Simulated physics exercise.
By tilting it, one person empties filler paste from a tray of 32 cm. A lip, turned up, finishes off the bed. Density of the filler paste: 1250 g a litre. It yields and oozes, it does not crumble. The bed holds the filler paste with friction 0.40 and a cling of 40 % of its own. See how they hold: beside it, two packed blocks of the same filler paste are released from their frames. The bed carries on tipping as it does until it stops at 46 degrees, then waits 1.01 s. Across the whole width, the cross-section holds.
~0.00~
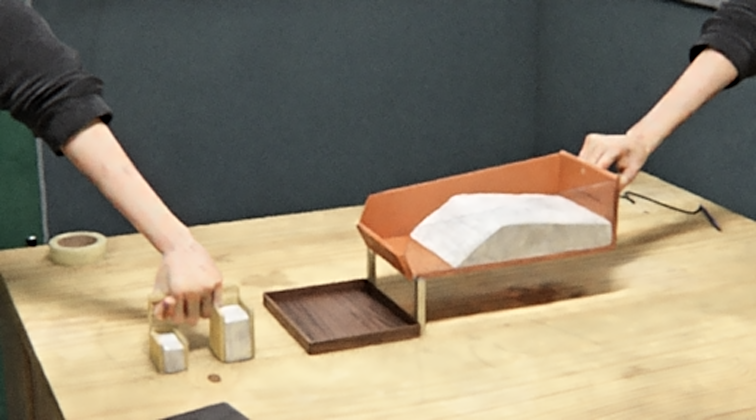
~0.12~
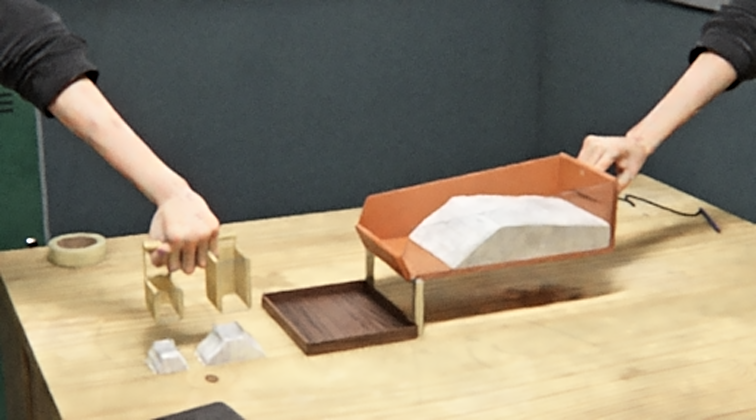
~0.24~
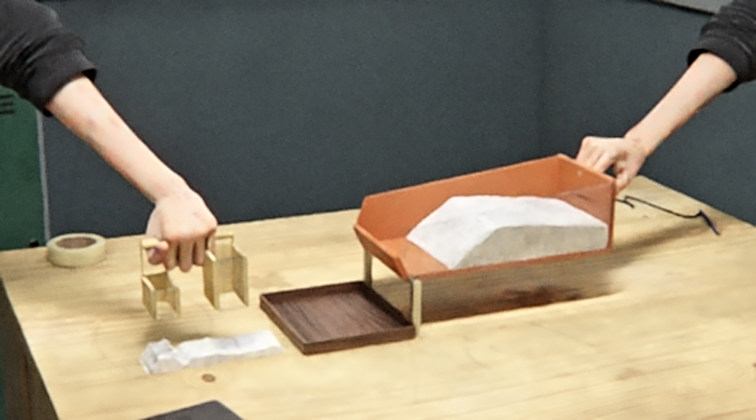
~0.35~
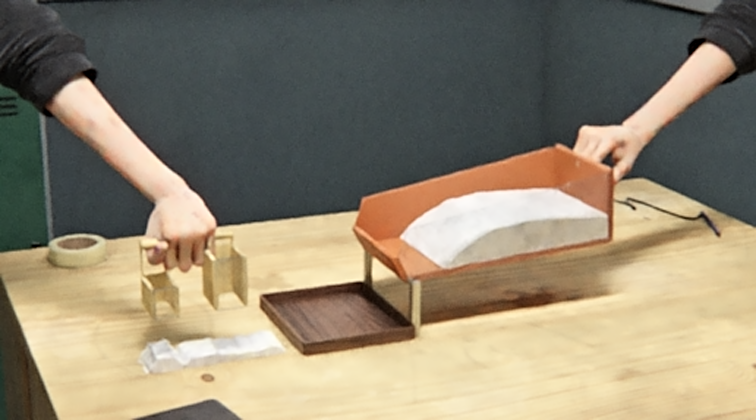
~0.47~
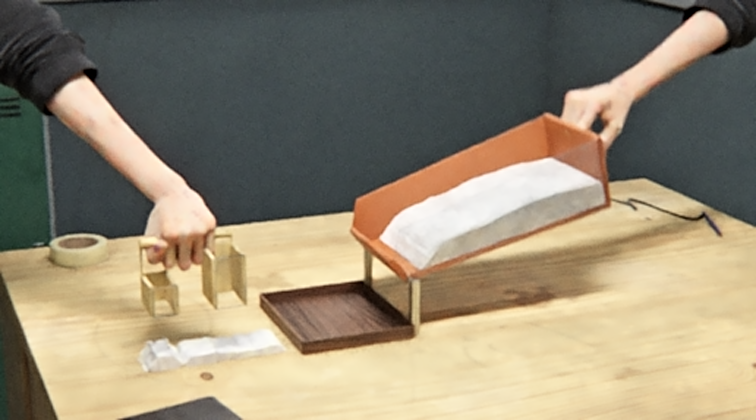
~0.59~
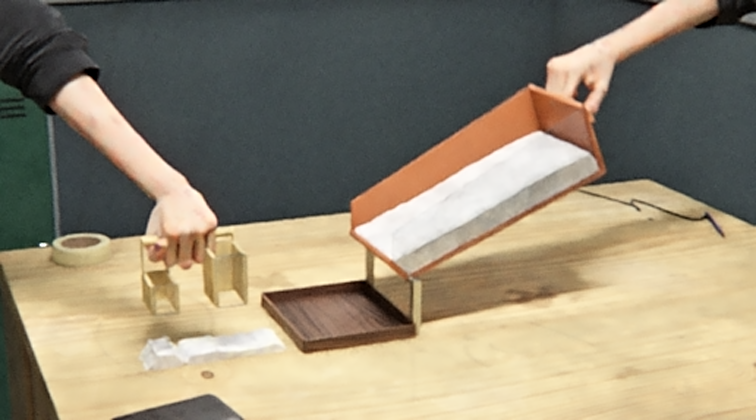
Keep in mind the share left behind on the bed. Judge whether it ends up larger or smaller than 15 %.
It ends up smaller than 15 %.
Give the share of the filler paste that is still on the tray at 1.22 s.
Near 8 per cent.
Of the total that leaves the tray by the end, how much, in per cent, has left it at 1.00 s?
Close to 70 in a hundred.
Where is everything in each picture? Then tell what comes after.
In the first picture, top of the high end at (615, 180), tilt 0 degrees; foremost bit of the filler paste at (457, 265); block heights 3.4 cm, 6.0 cm (left to right).
In the second picture, top of the high end at (614, 182), tilt 0 degrees; foremost bit of the filler paste at (455, 266); block heights 2.5 cm, 3.6 cm (left to right).
In the third picture, top of the high end at (612, 182), tilt 0 degrees; foremost bit of the filler paste at (453, 266); block heights 2.3 cm, 1.7 cm (left to right).
In the fourth picture, top of the high end at (609, 172), tilt 3 degrees; foremost bit of the filler paste at (445, 266); block heights 2.3 cm, 1.7 cm (left to right).
In the fifth picture, top of the high end at (597, 139), tilt 12 degrees; foremost bit of the filler paste at (422, 266); block heights 2.3 cm, 1.7 cm (left to right).
In the sixth picture, top of the high end at (580, 109), tilt 22 degrees; foremost bit of the filler paste at (396, 261); block heights 2.3 cm, 1.7 cm (left to right).
After 0.78 s, the tilt is 37 degrees and 88 % is on the bed.
After 1.00 s, the tilt is 46 degrees and 33 % is on the bed.
After 1.22 s, the tilt is 46 degrees and 8 % is on the bed.
After 1.44 s, the tilt is 46 degrees and 8 % is on the bed.
After 1.94 s, the tilt is 46 degrees and 8 % is on the bed.
